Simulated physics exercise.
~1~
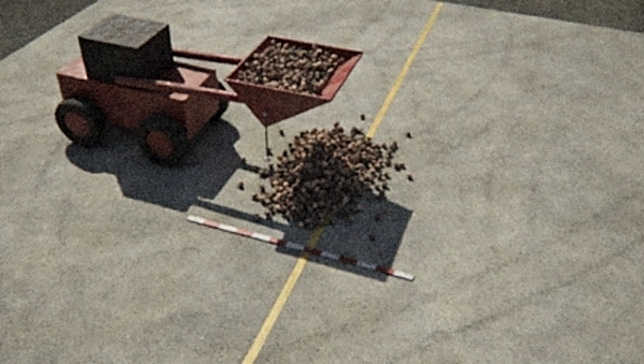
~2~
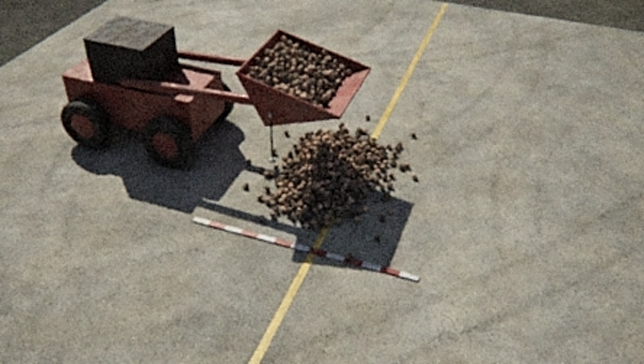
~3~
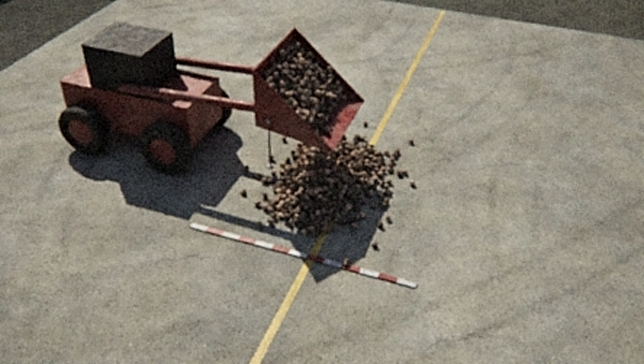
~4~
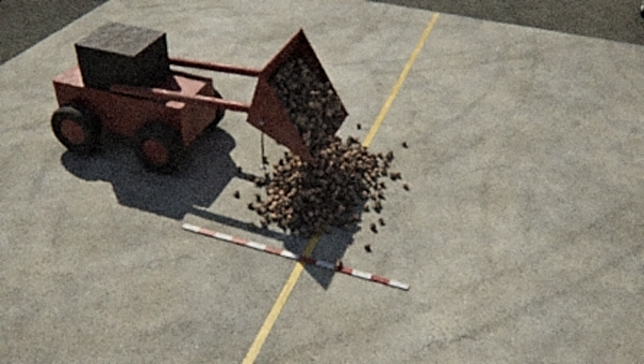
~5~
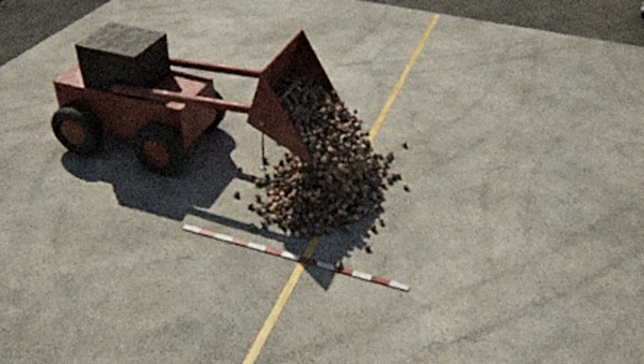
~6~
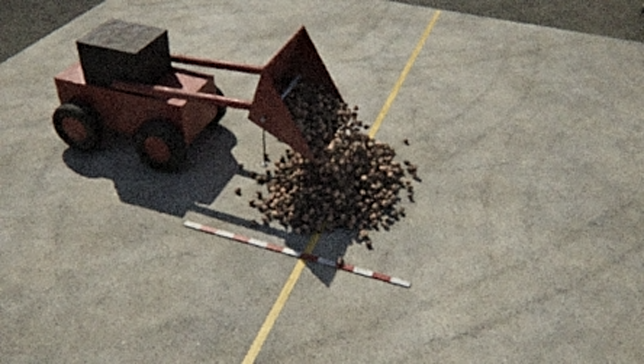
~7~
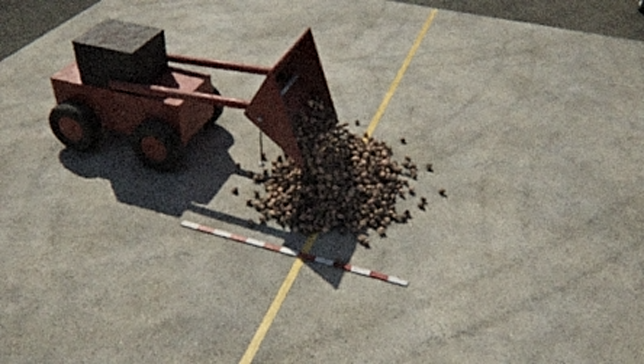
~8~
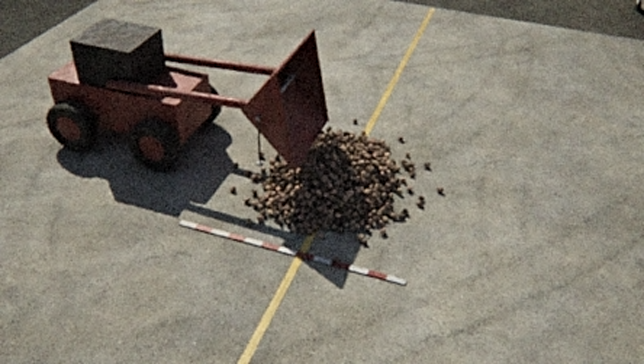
A red loader's raised bucket, full of brown stones, hangs above a loose heap of similar stones lying on pale concrete across a yellow line, near a red and white striped staff. The bucket tips forward, its lip swinging down toward the heap while the stones stay mostly inside. It pauses at a slant, and stones begin to slide out over the lip onto the pile. Then it tips further, and the rest pour down, a few scattering to the right. At the end the bucket hangs steep and emptied over a larger heap, which still straddles the yellow line.
